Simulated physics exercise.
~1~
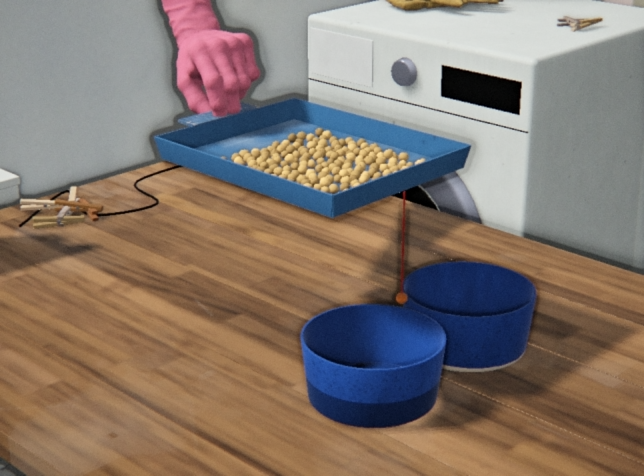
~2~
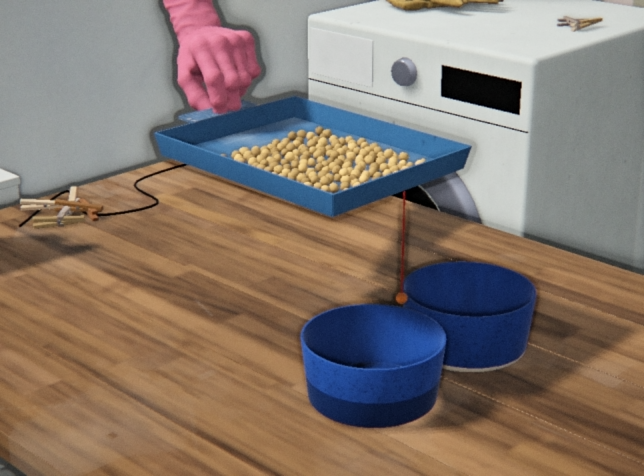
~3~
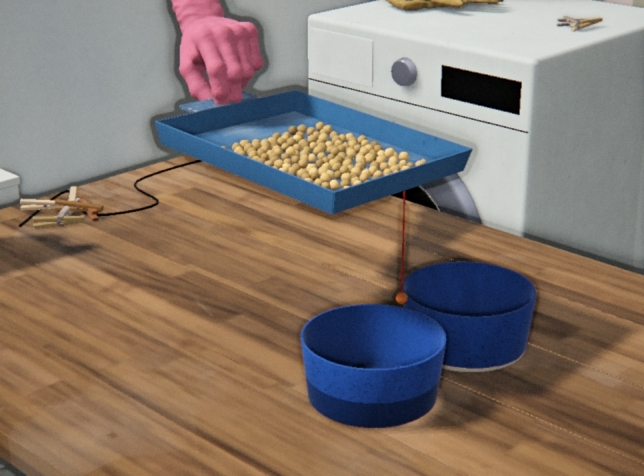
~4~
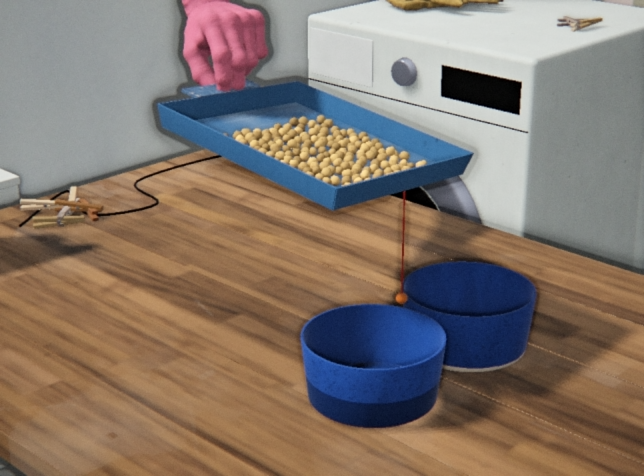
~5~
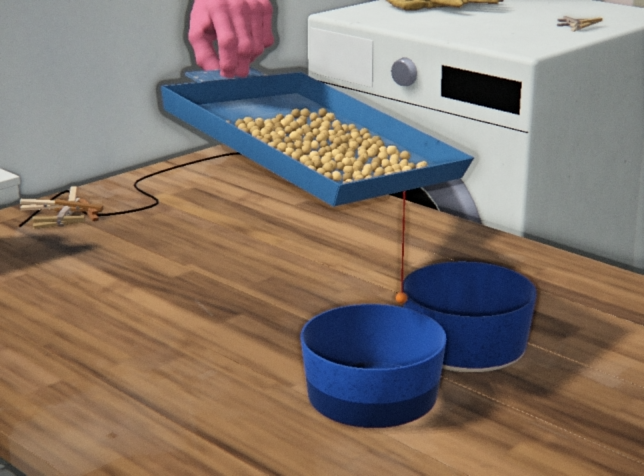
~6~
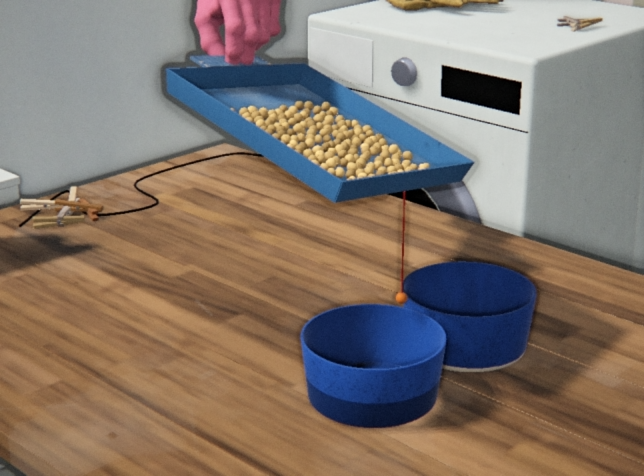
In the video, a pink hand holds a shallow blue tray of dried chickpeas above two blue dishes on a wooden surface, then gradually raises the tray's far left side, slanting it toward the right while the chickpeas stay inside.
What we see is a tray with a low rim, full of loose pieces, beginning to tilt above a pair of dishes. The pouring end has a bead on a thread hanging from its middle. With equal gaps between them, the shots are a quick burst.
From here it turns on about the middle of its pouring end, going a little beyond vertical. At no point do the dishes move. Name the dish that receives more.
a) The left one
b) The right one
Answer: B.
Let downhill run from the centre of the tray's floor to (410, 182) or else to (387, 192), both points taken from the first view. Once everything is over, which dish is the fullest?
Try 1: The right-side dish; try 2: The left-side dish.
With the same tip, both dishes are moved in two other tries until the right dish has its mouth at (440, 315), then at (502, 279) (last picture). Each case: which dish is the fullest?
In order of the tries: The dish on the right side, then the dish on the right side.
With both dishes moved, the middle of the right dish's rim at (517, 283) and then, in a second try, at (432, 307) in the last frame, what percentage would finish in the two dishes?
First case 60 in a hundred, second case 80 in a hundred.
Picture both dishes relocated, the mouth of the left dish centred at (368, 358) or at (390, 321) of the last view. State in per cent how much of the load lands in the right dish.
First position: Some 90 %; second position: Some 70 %.
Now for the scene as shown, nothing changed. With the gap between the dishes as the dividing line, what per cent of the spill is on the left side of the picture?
Around 0 %.
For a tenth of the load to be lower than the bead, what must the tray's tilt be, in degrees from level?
Around 110° of tilt.
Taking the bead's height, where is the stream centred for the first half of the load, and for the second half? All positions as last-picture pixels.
First part (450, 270), rest (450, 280).
Soon, tray tipped steeply; all on the tray.
A while on, tray tipped right over; nearly all on the tray; a stray few in the right dish; a stray few in the air.
Towards the end, tray tipped past a quarter turn; most in the right dish; a small part outside both.
Finally, tray tipped past a quarter turn; none in the left dish; most in the right dish; a small part outside both.
